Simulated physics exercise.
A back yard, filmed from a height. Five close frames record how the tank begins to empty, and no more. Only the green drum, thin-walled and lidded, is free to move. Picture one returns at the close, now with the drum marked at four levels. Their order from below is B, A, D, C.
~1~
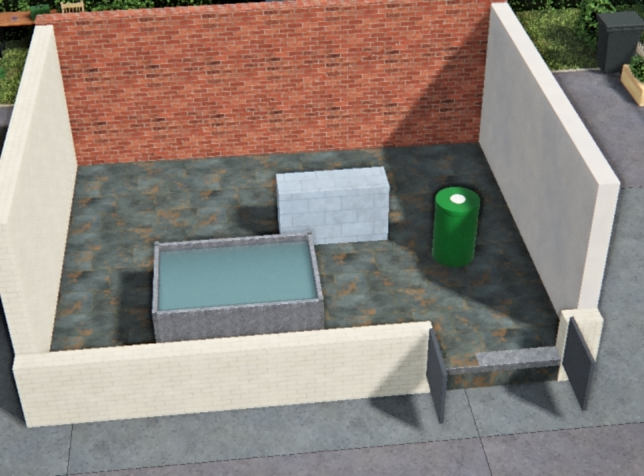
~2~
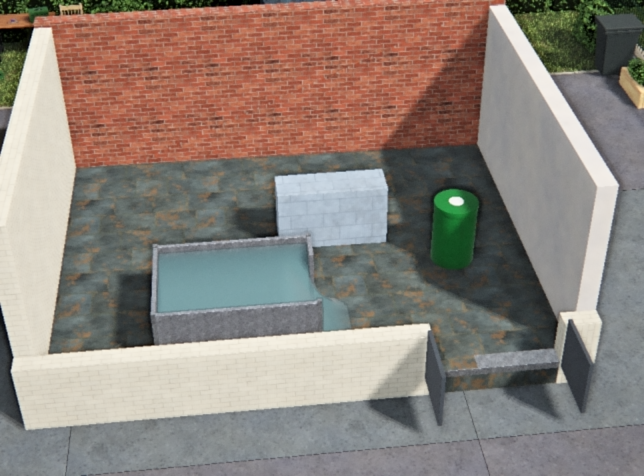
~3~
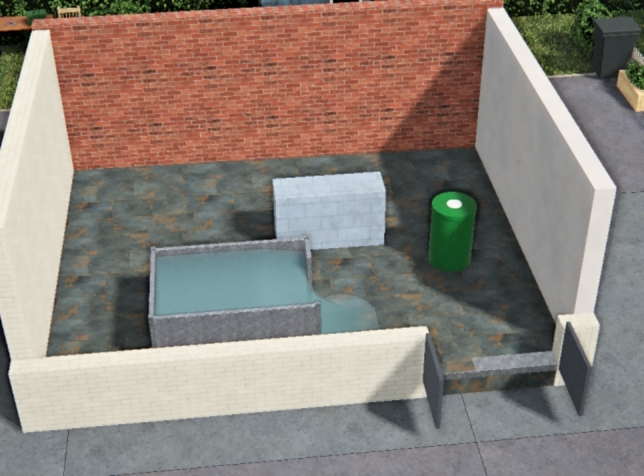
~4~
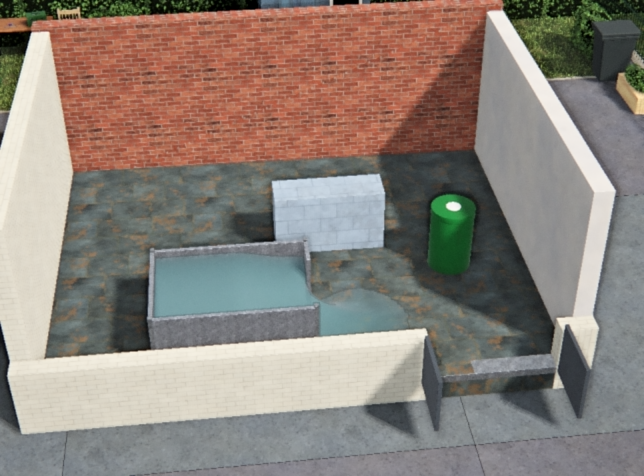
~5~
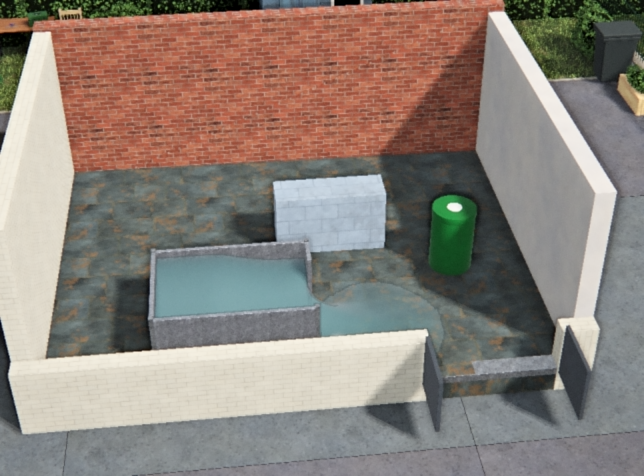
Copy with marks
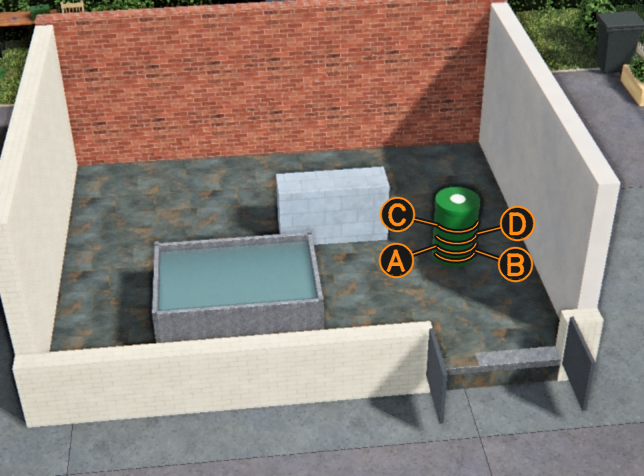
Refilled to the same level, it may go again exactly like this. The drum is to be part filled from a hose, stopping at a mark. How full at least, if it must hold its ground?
Mark A.
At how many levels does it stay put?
Three of them.
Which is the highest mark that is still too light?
B it is.
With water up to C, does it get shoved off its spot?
No, that is safe.
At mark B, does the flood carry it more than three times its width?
No.
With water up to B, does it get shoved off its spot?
Yes.
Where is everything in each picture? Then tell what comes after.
Lid of the green drum at (457, 199); tank full, its middle at (236, 276); open gate at (496, 319).
Water covers 1 % of the ground and is seen nearest the drum at (336, 301).
Water covers 3 % of the ground and is seen nearest the drum at (357, 298).
Water covers 5 % of the ground and is seen nearest the drum at (380, 296).
Lid of the green drum at (454, 208); water covers 8 % of the ground and is seen nearest the drum at (404, 292).
On the marked copy, A at (459, 253); B at (458, 260); C at (460, 231); D at (459, 243); from the bottom up B, A, D, C.
If A is chosen, it does not move.
If B is chosen, it is pushed about its own width away.
If C is chosen, it does not move.
If D is chosen, it does not move.
